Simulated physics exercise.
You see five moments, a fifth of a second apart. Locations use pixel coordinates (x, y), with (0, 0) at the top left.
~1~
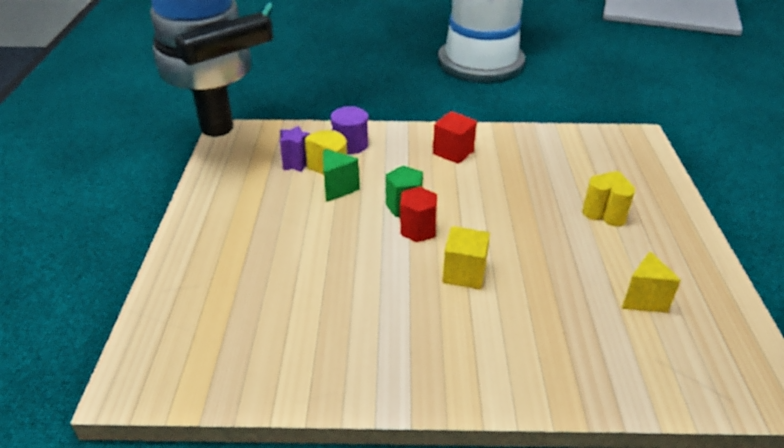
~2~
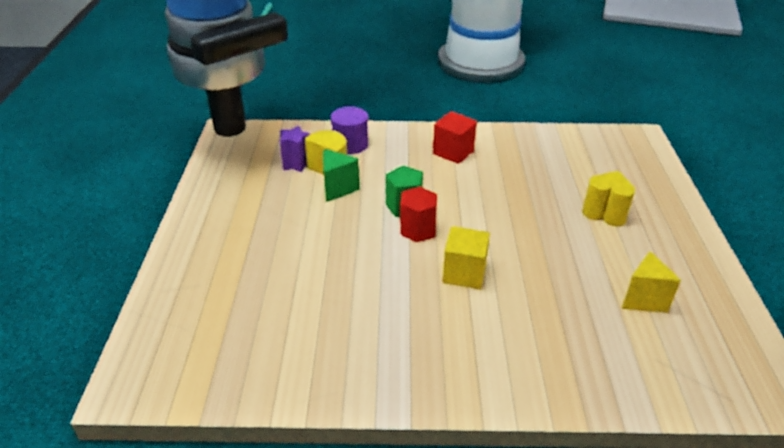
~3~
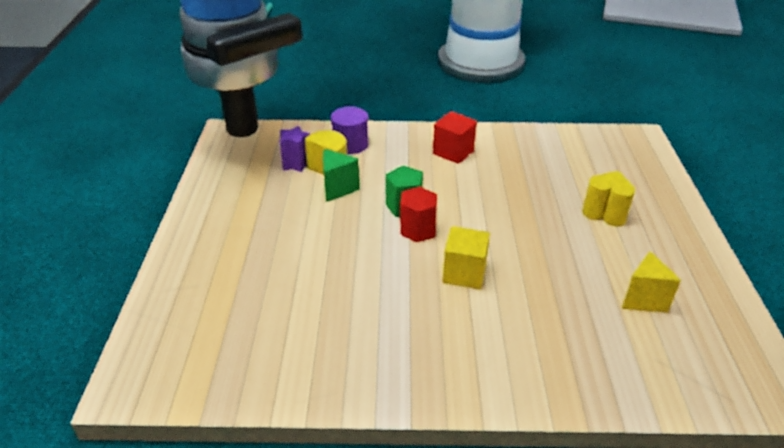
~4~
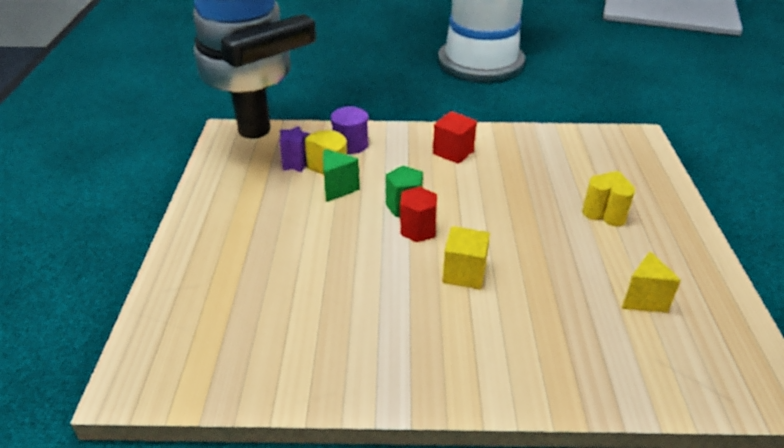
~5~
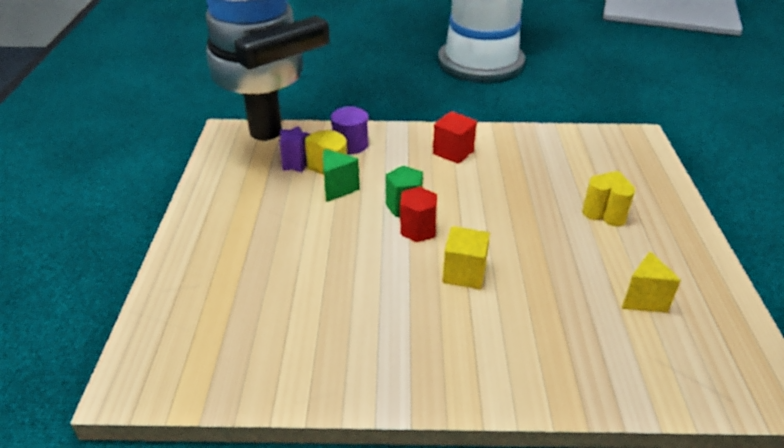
A robot arm moves its black rod slowly right toward the purple star, touching no blocks.
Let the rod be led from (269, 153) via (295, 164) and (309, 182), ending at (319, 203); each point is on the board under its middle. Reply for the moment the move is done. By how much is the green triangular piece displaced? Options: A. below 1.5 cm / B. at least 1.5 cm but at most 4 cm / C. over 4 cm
Option C.
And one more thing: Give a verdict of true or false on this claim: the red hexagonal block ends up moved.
False.
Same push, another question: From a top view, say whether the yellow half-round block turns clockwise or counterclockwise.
My prediction: CCW.
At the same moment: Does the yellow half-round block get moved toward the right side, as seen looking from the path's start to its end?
My answer is no.
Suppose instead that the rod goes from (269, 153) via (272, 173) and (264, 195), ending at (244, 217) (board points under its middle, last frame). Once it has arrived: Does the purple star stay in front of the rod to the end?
Going by the path, no.
On the path given first. One third of the way, rod at (293, 144); purple star at (313, 144), turned 25° anticlockwise; yellow half-round block at (348, 143).
Two thirds of the way, rod at (307, 162); purple star at (331, 160), turned 35° anticlockwise; yellow half-round block at (366, 150), turned 50° anticlockwise; green triangular piece at (357, 172), turned 15° clockwise.
At the end, rod at (317, 182); purple star at (348, 170), turned 70° anticlockwise; yellow half-round block at (370, 151), turned 70° anticlockwise; green triangular piece at (373, 178), turned 35° clockwise; purple circle in place; red hexagonal block in place.
